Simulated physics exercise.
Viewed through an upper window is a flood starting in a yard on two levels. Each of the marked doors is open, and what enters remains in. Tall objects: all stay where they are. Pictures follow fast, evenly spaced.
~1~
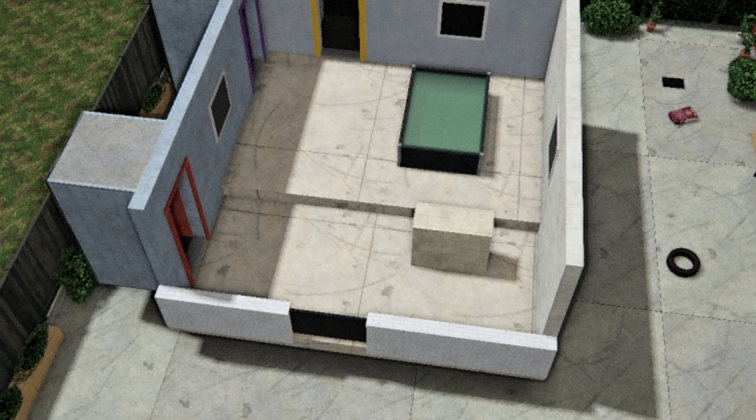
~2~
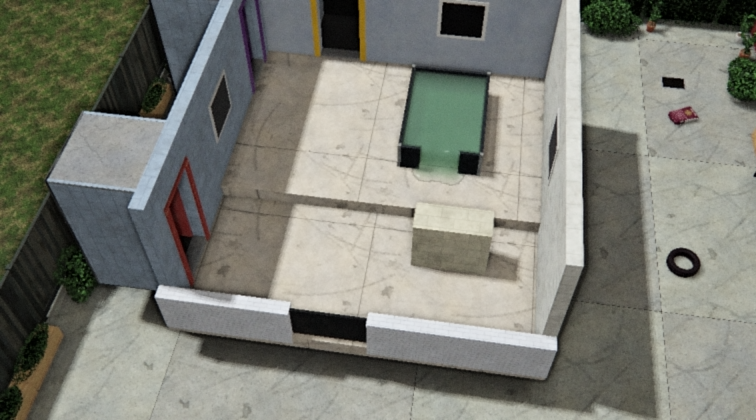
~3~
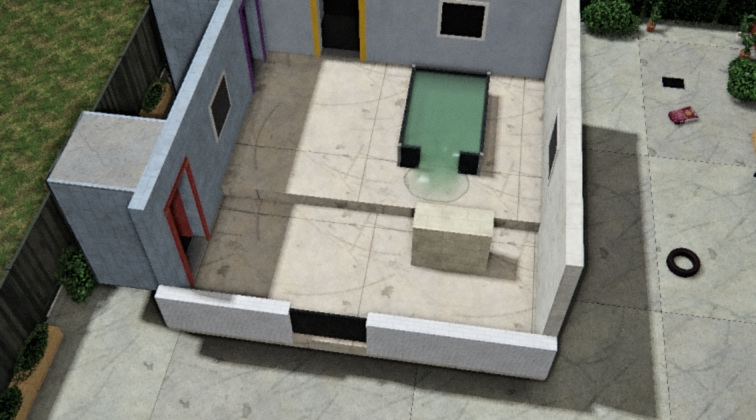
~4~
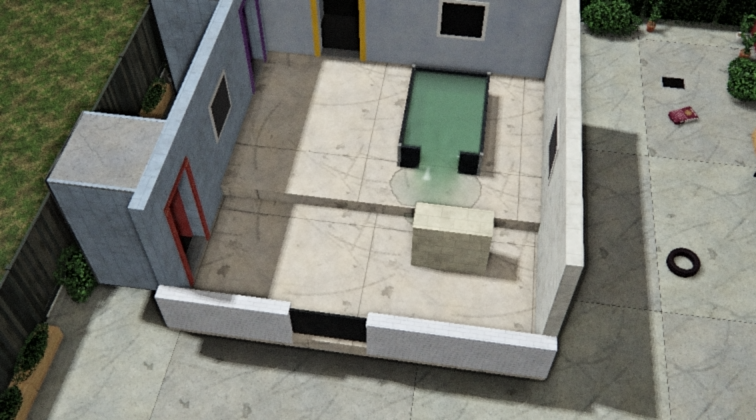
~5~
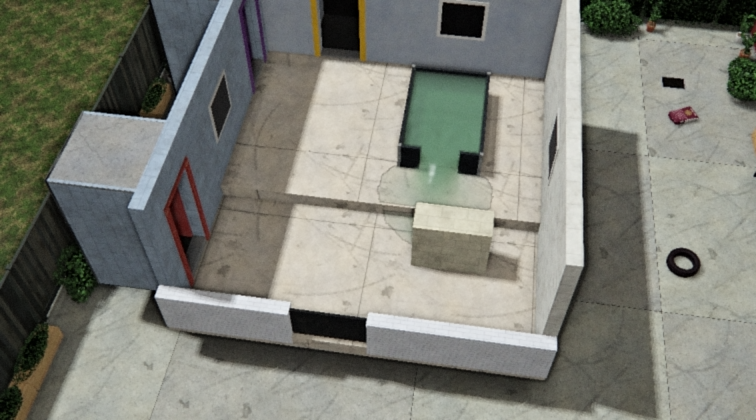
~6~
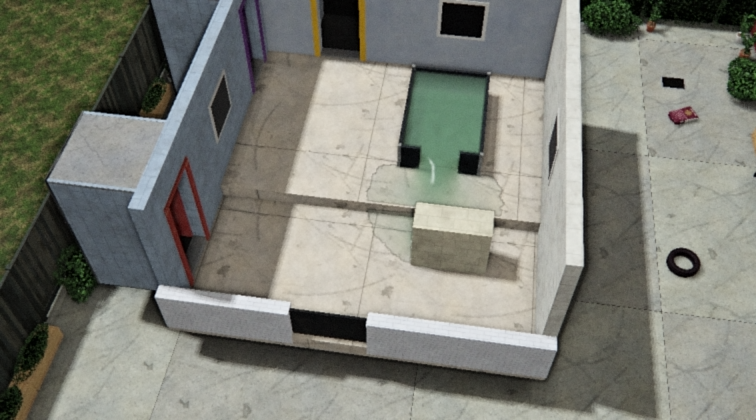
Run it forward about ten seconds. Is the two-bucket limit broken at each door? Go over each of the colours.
As I see it, the red door does not pass two buckets; the yellow door does not pass two buckets; the purple door does not pass two buckets.
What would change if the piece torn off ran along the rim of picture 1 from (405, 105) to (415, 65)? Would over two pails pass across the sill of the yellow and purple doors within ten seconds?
Result - yellow door: Clears the line; purple door: Clears the line.
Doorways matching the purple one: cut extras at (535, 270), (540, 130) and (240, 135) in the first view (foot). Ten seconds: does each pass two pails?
Door by door: Gets past, stays short, stays short.
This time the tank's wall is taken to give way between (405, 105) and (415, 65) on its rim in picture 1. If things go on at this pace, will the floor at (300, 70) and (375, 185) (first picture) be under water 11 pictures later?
As listed: Submerged, unflooded.
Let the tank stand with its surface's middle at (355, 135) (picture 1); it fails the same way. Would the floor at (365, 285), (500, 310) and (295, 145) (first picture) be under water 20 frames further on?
First one gets inundated, next one gets inundated, last one stays unwetted.
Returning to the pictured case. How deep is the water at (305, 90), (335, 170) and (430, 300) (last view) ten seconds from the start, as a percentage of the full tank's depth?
Approx. values, in order: 0 %, 0 %, 10 %.
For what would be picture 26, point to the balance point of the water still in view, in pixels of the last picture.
That puts it at around (419, 193).
A moment on, water covers 15 % of the floor; the red door not reached, the yellow door not reached, the purple door not reached.
Next, water covers 25 % of the floor; the red door not reached, the yellow door not reached, the purple door not reached.
Then, water covers 35 % of the floor; the red door wet at the sill, nothing in, the yellow door not reached, the purple door not reached.
Later, water covers 45 % of the floor; the red door wet at the sill, nothing in, the yellow door not reached, the purple door not reached.
In the end, water covers 45 % of the floor; the red door wet at the sill, nothing in, the yellow door not reached, the purple door not reached.
